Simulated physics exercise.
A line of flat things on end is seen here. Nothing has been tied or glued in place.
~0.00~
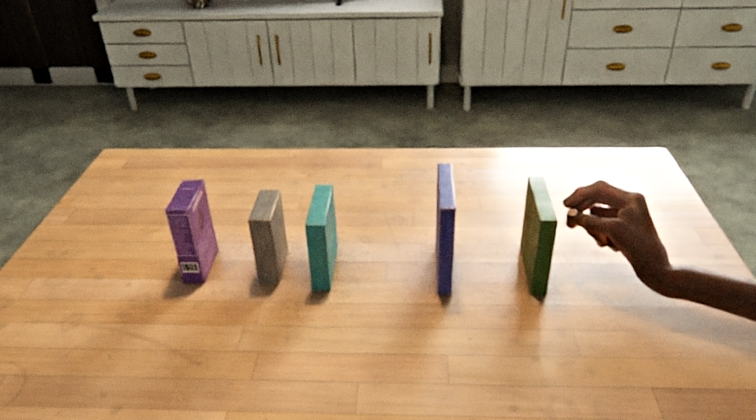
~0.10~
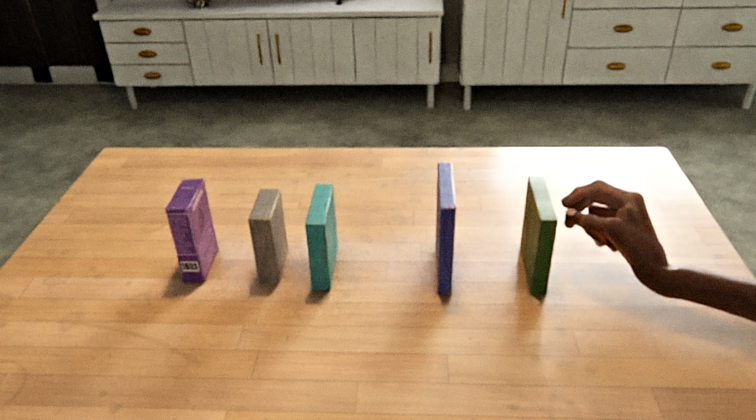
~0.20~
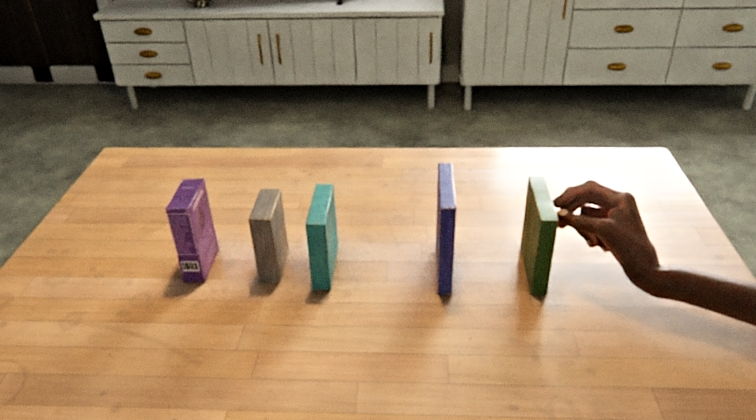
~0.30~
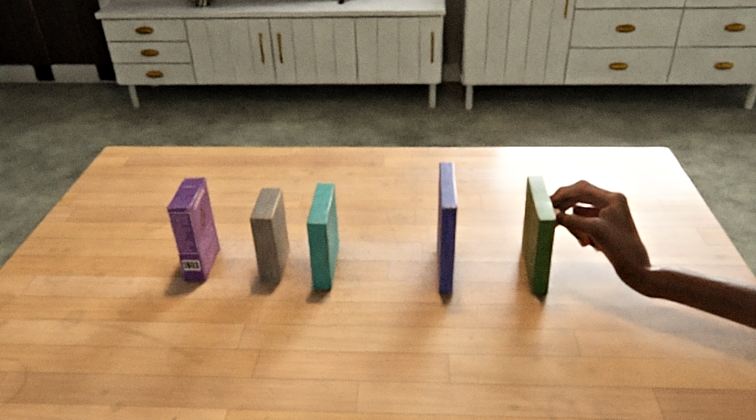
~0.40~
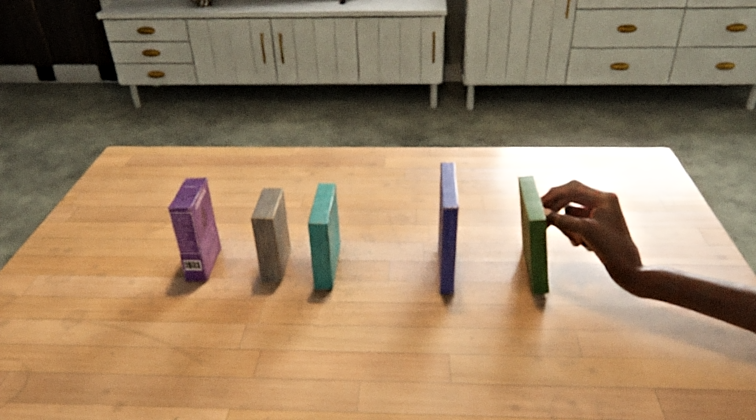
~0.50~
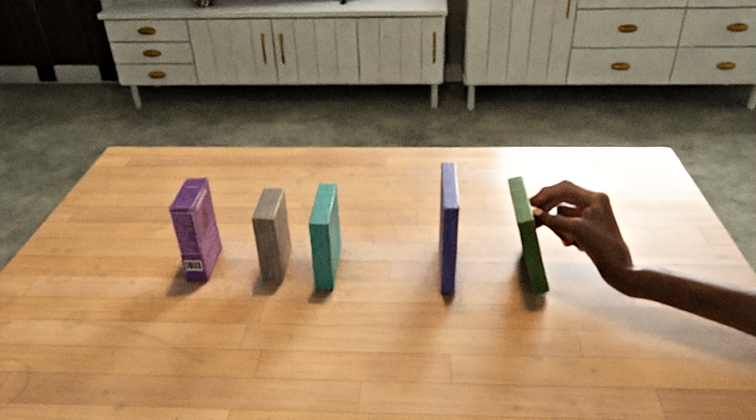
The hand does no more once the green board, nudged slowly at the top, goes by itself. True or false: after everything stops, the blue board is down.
True.
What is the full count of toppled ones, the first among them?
That makes 2 altogether.
After 0.70 s, green board 62° over.
After 0.90 s, green board 84° over; blue board on its side near (388, 253).
After 1.00 s, green board 90° over; blue board on its side near (383, 259); turquoise board tipped 6° from how it was.
After 1.90 s, green board 90° over; blue board on its side near (384, 262); turquoise board tipped 4° from how it was.
At rest (2.9 s), tipped over on the table, blue board; the other 2 in place. Seen from the same camera at the end, blue board near (384, 262).
